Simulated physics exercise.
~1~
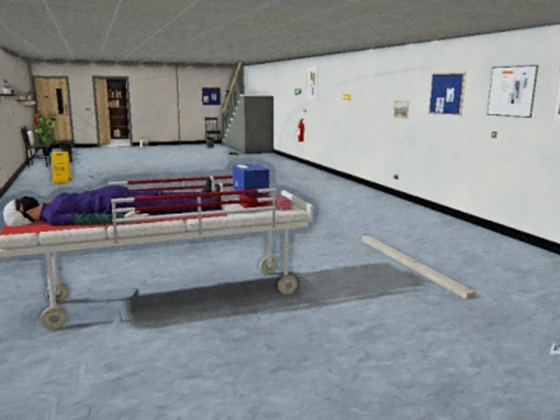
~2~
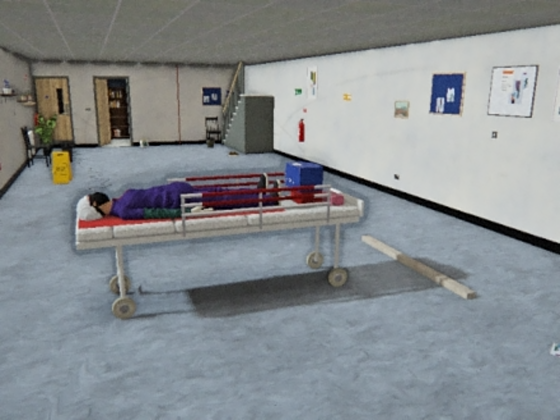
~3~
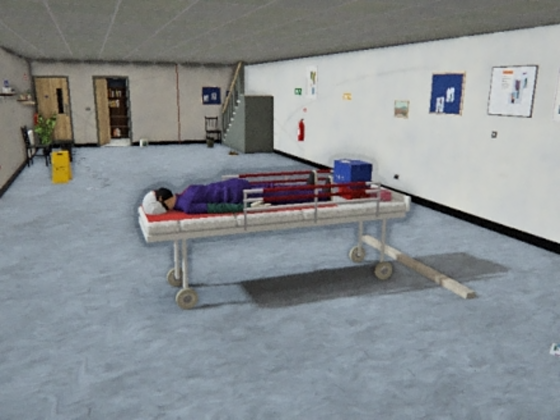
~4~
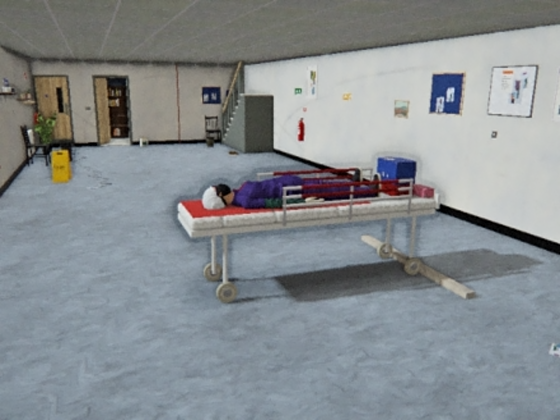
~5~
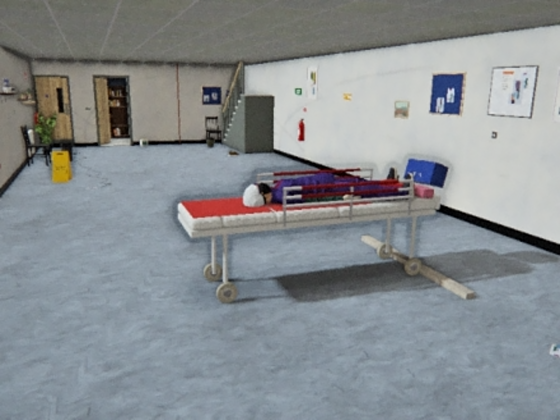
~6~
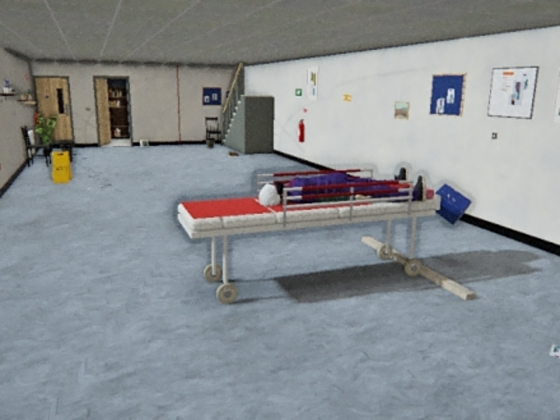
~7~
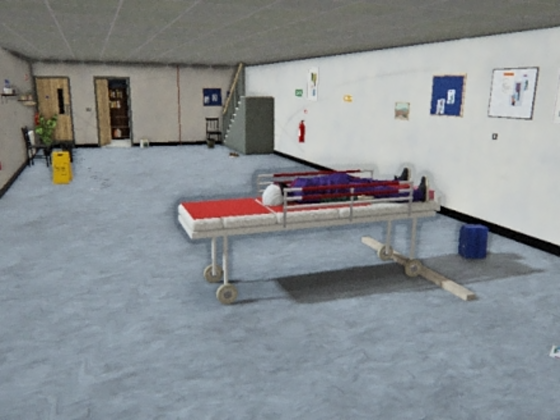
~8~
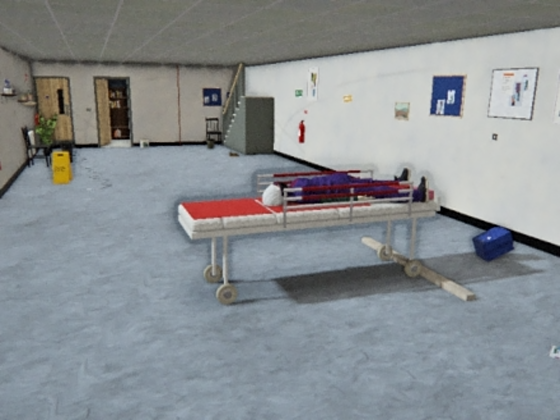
A wheeled stretcher carrying a person in purple rolls to the right across the grey-blue floor of a long, white-walled room, seen from the side. The figure lies flat between low rails, head to the left, with a blue box-like bag near the feet; a yellow object and doorways stand far behind. The wheels meet a pale bar on the floor and the stretcher stops abruptly. The person slides feet first along the red-topped mattress, while the bag tips over the right end and drops. It tumbles on the floor and ends tilted near the wall, the person still aboard.
